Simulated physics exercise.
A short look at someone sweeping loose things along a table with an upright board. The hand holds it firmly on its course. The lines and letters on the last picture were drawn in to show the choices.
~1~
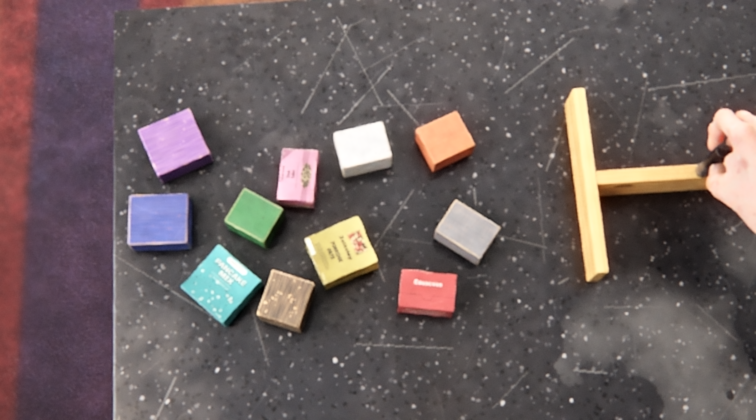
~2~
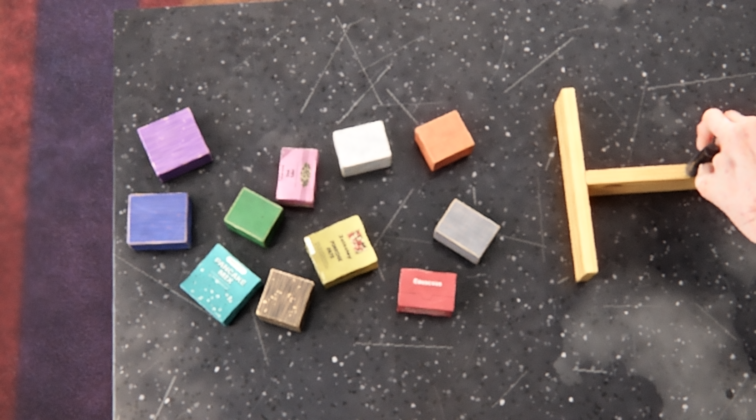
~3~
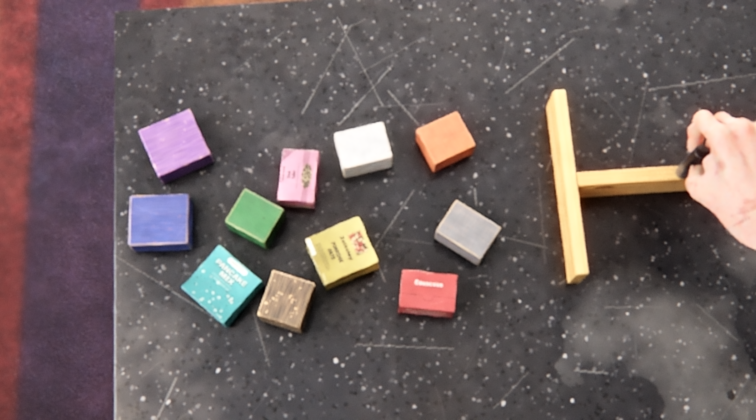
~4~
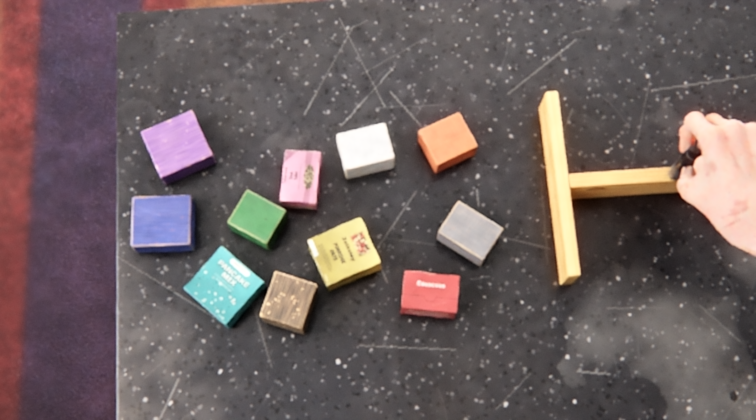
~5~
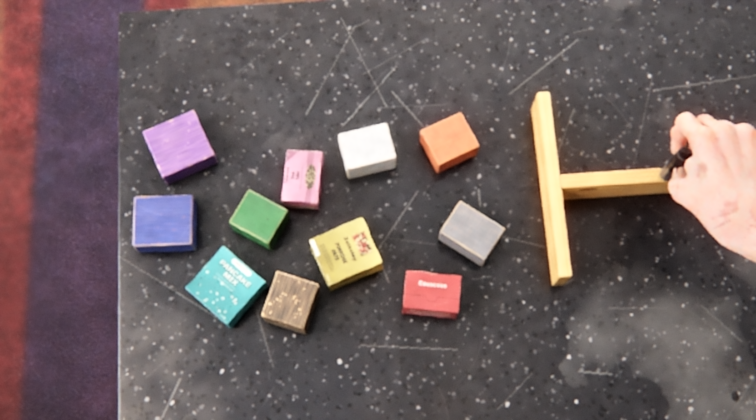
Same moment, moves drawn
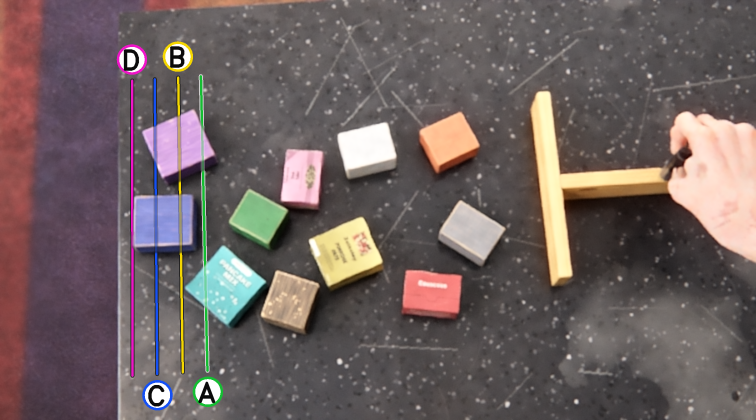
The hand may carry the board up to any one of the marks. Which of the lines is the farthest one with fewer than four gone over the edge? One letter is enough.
A is the last line within the limit.
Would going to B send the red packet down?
No.
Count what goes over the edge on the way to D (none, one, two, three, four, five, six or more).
Six or more.
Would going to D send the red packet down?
No.
On the marked copy, A at (204, 217); B at (180, 219); C at (156, 221); D at (132, 222).
Taking A. A third of the way, board (429, 190); red packet (404, 306); orange block (394, 138).
Two thirds of the way, board (303, 198); purple block (170, 148); turquoise packet (202, 299).
When it is over, board (203, 205); blue block over the edge; purple block over the edge; two fallen.
As for the rest, B drops five; C drops six; D drops nine.
